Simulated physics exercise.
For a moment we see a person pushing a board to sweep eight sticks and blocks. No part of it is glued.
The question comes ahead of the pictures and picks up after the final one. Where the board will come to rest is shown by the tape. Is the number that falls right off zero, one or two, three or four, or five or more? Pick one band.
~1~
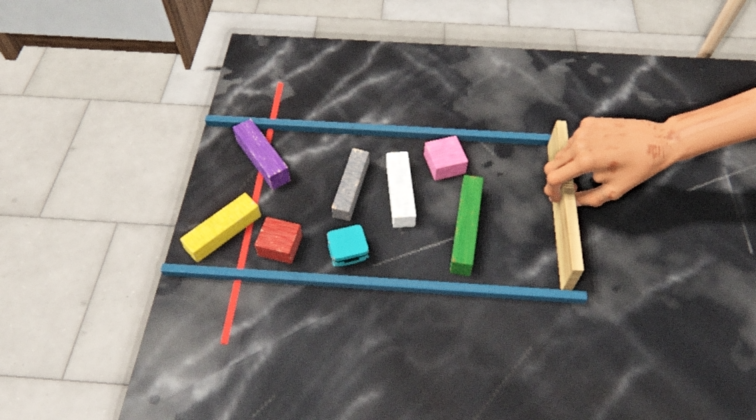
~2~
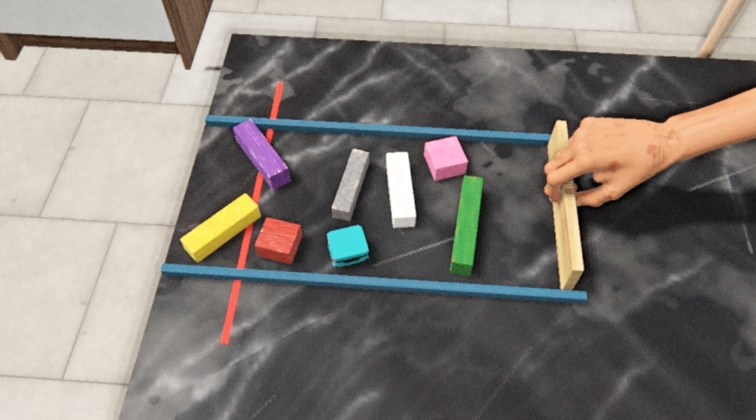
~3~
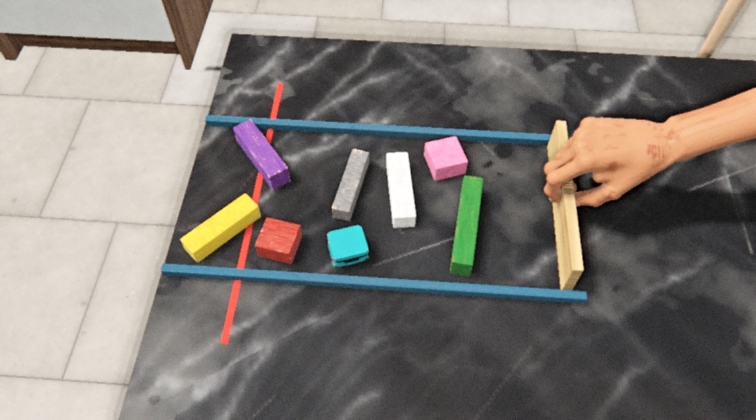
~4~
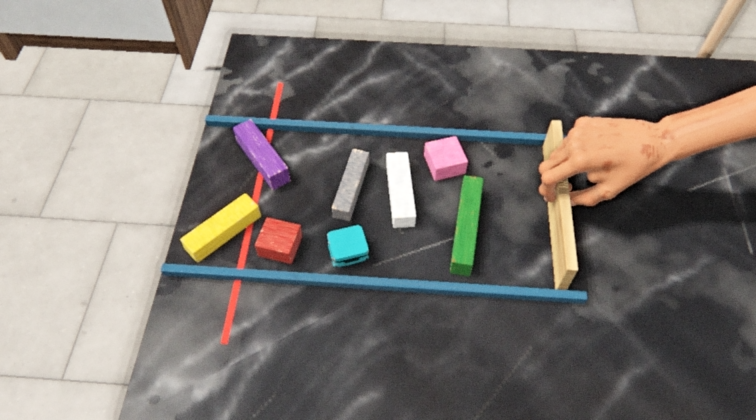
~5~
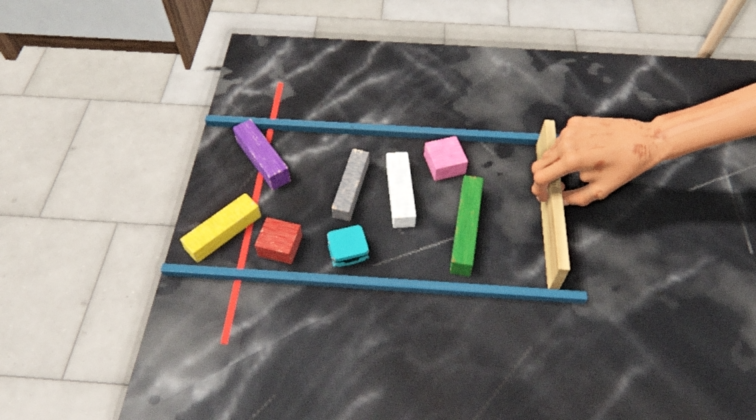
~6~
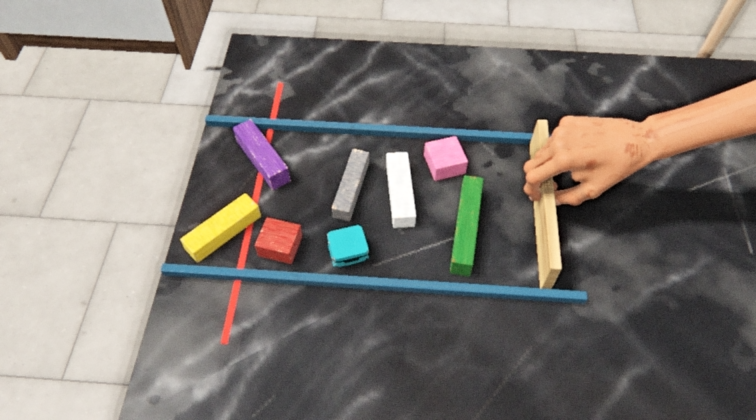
It is one or two.
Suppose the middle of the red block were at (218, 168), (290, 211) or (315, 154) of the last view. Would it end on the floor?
At each spot in turn it topples down, topples down and topples down.
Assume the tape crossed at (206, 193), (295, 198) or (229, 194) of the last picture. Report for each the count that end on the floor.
Respectively, 6, 0 and 4.
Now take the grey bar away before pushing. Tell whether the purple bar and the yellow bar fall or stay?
The purple bar is still there, the yellow bar is gone.
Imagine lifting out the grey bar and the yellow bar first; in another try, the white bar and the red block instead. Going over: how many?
First 0, then 0.
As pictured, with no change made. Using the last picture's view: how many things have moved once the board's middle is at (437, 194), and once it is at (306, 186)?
At first I count 3, and then 8.
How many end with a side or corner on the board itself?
Total: 2.
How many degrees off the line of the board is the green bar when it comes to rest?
It measures close to 0 degrees.
Early on, none off yet; yellow bar at rest near (222, 227); purple bar at rest near (262, 154); red block at rest near (279, 241).
Finally, the number that fall off is one or two; lost, purple bar and yellow bar.
